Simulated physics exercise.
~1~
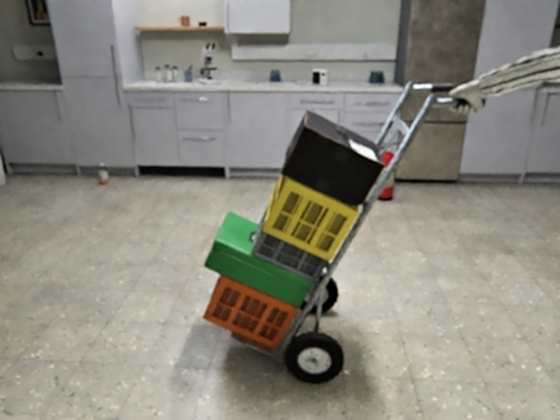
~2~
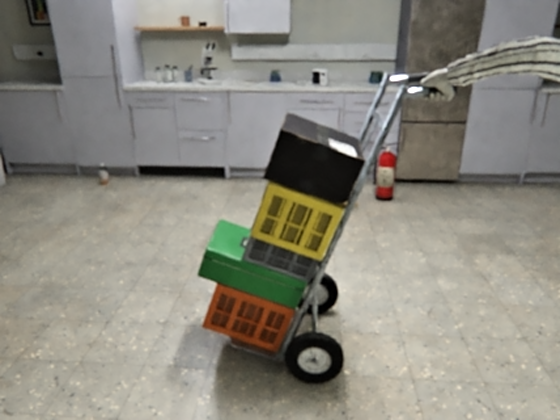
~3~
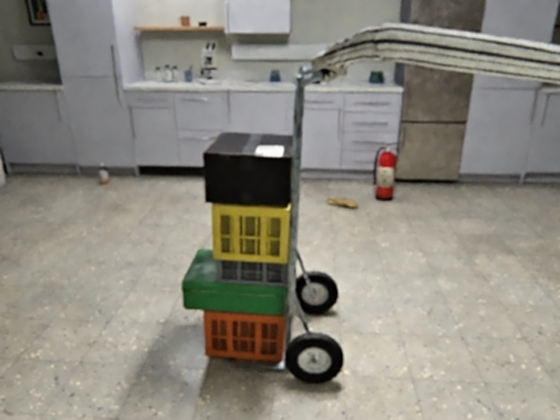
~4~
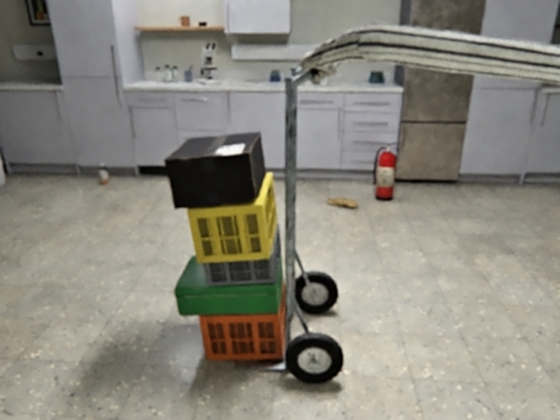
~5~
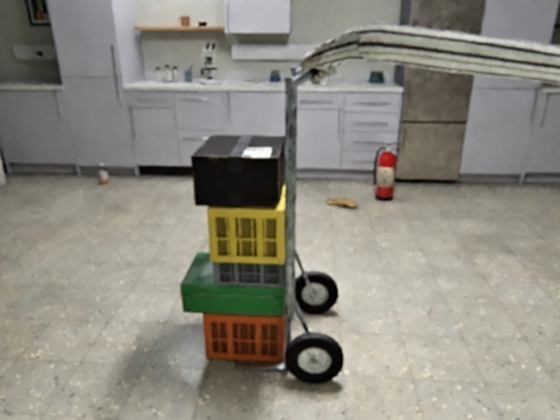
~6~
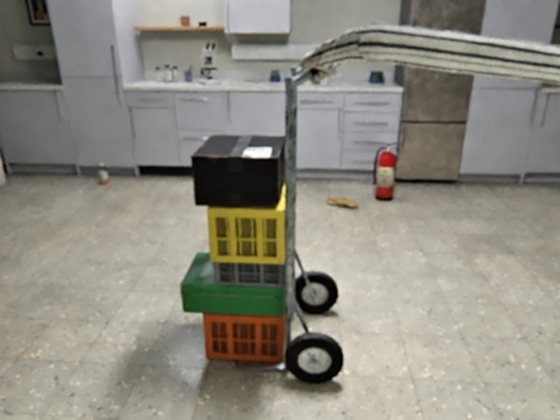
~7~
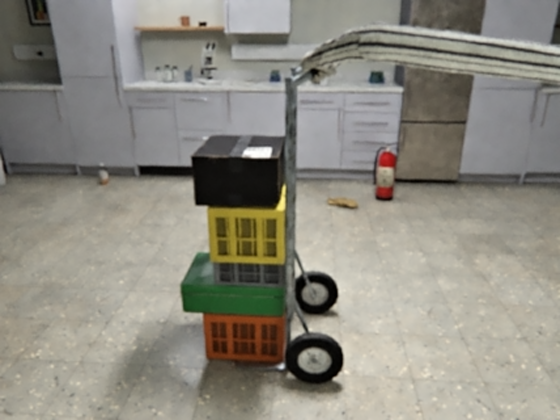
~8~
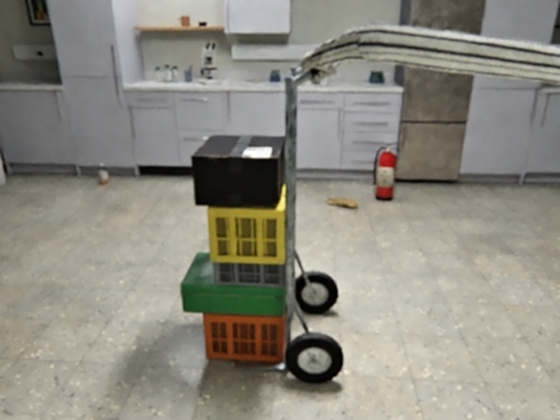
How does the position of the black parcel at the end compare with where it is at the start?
At the start the black parcel is tilted with the leaning hand truck, and by the end it has shifted to the left and sits level on top of the stack, slightly lower than before.
